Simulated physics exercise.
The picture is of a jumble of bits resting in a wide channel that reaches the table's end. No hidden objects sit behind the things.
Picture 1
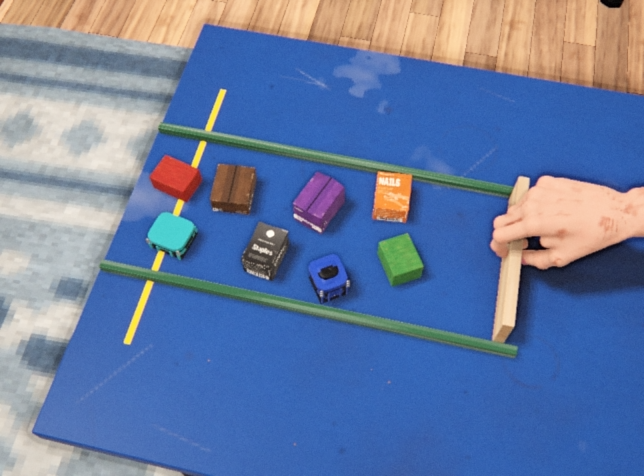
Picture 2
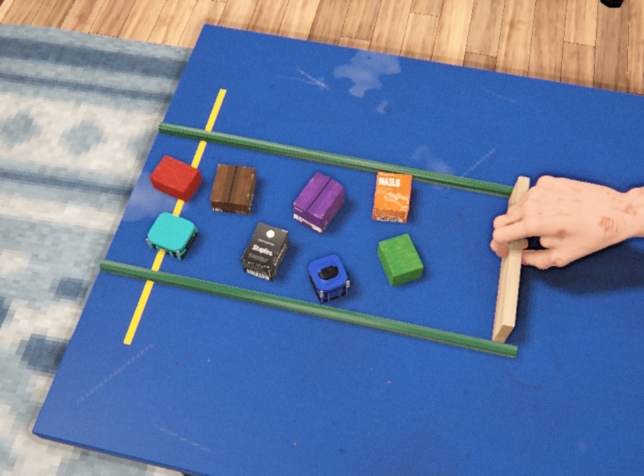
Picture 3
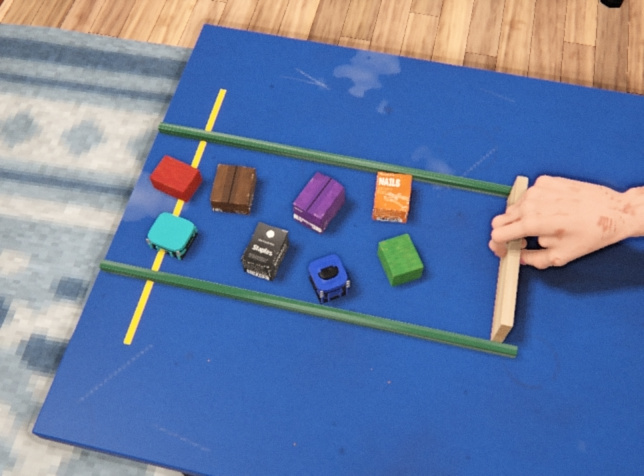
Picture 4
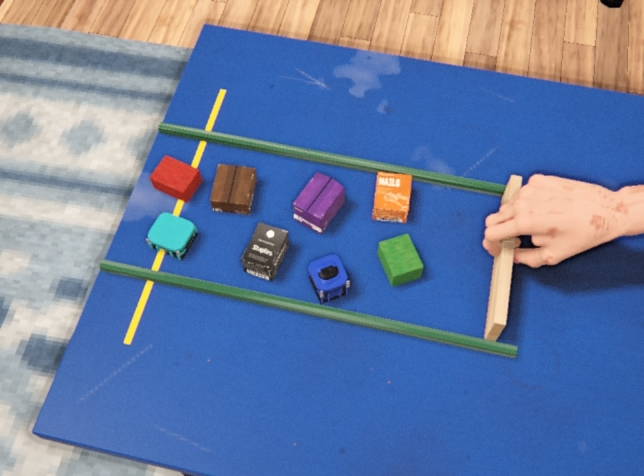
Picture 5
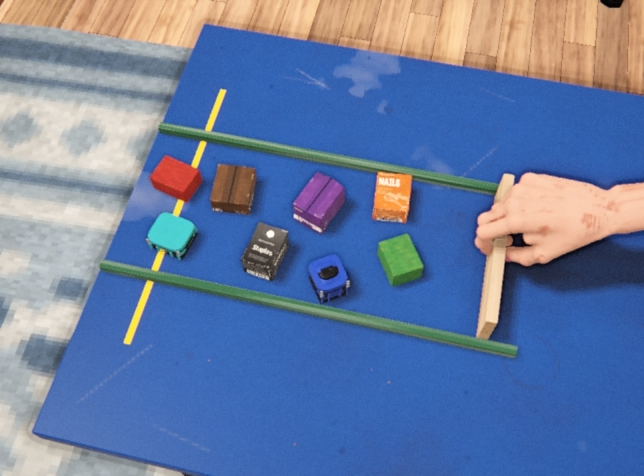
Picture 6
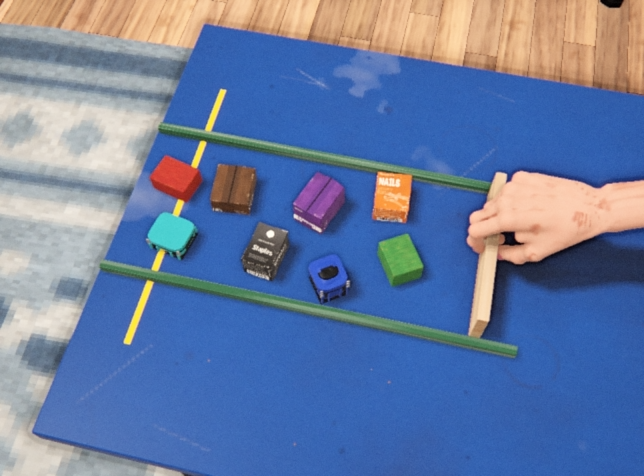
A hand slid a wooden board a short way left between two green strips on a blue table, while the red, turquoise, brown, black, purple, blue, orange and green blocks stayed still.
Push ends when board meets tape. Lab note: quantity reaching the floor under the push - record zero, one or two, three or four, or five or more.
The number that tip off is going to be more than two but under five.
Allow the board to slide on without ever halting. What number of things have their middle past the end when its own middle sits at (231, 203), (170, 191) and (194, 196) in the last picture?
Counts by place: 1 / 5 / 3.
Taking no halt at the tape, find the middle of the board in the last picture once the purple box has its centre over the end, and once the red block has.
The middle is at (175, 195) when it's the purple box, and at (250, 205) when it's the red block.
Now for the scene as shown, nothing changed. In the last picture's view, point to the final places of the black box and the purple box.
Listed in order, first is (120, 221) and the other is (136, 174).
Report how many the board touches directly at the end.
3.
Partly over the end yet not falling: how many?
The total here is 2.
A little later, none off yet; red block at rest near (176, 179); turquoise case at rest near (173, 236); brown box at rest near (234, 190).
When it is over, the number that fall off is three or four; down, brown box, turquoise case and red block.
